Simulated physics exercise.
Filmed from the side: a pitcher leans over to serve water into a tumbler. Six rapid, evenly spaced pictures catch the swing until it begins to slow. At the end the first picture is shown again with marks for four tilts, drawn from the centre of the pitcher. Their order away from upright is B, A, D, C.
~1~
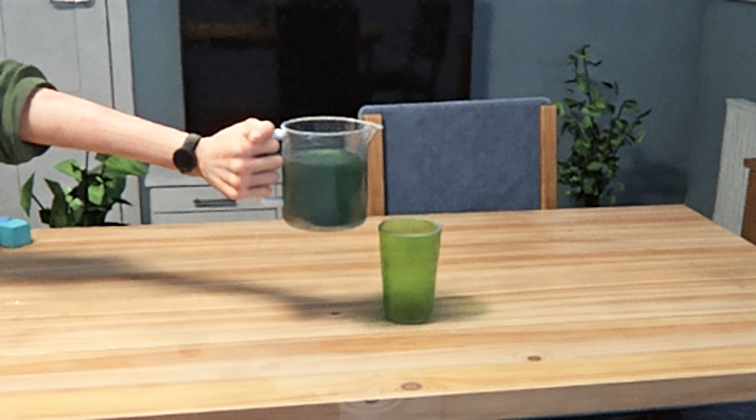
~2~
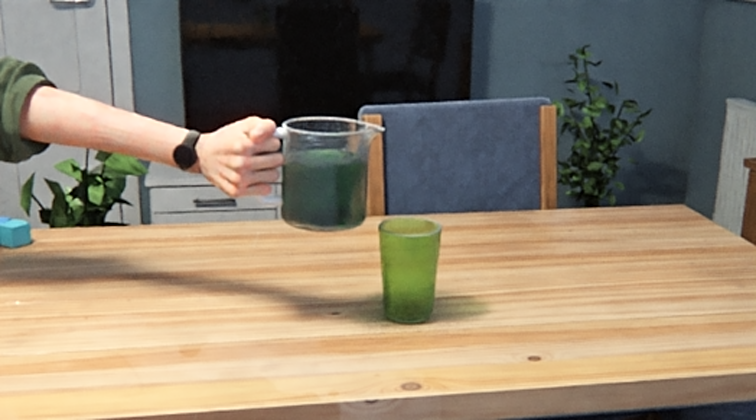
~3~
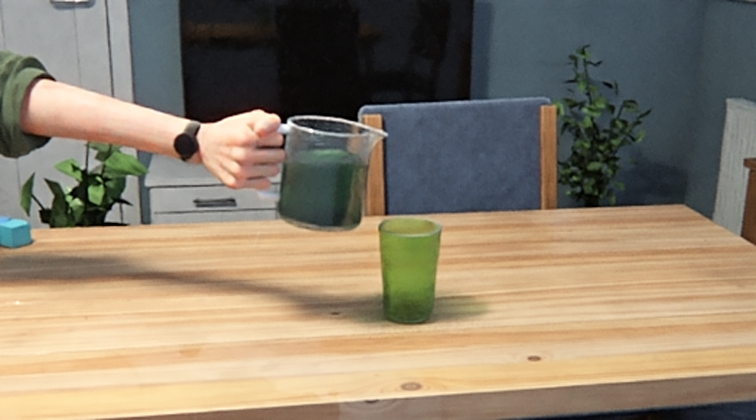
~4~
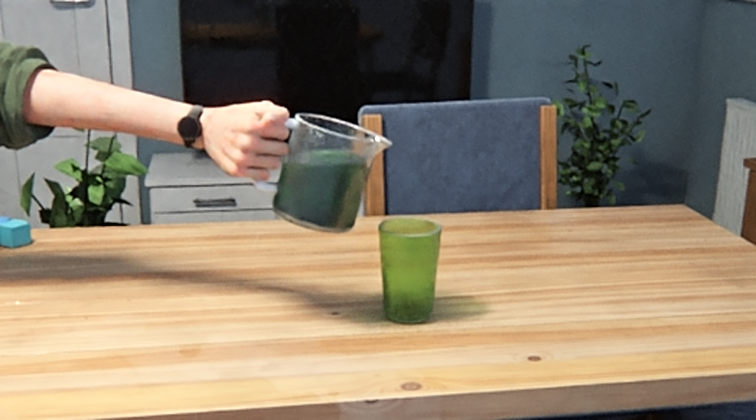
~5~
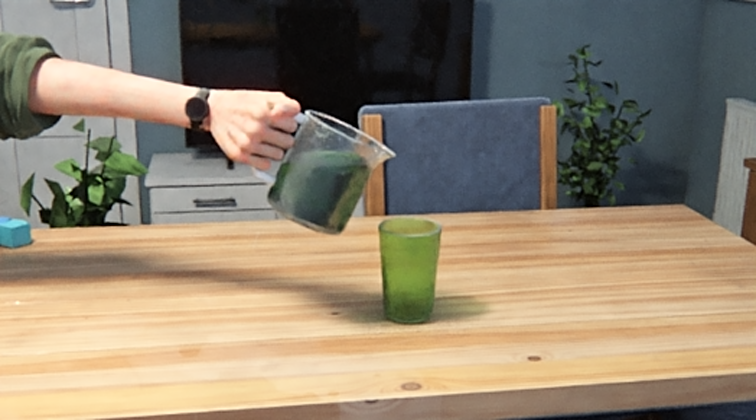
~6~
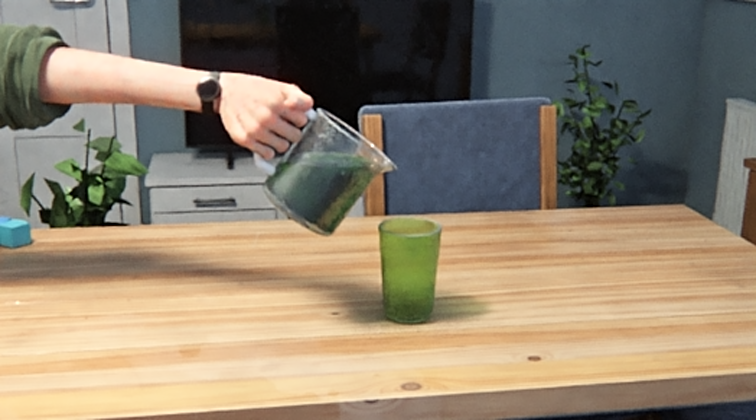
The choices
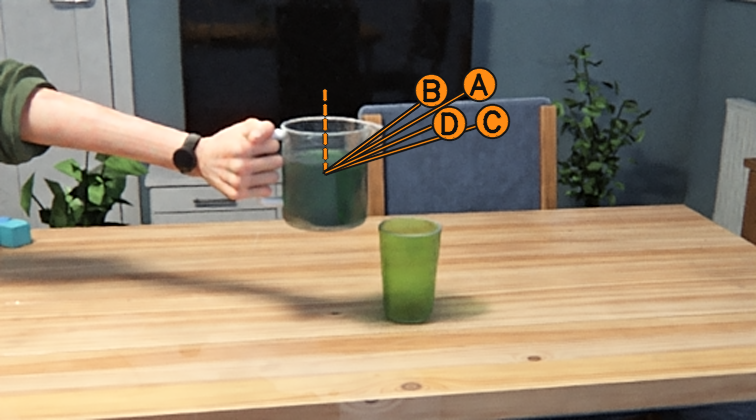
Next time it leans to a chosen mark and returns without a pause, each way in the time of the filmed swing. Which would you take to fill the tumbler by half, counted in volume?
D is best.
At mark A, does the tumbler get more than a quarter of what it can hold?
Yes, it does.
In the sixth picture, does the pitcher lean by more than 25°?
Yes, it does.
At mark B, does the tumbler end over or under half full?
Under half.
In orange, A at (464, 93); B at (419, 104); C at (476, 126); D at (431, 126).
With A, the tumbler ends with about 36 % of what it can hold.
With B, the tumbler ends with about 23 % of what it can hold.
With C, the tumbler ends with about 66 % of what it can hold; 5 % of the water is spilt.
With D, the tumbler ends with about 49 % of what it can hold; 5 % of the water is spilt.
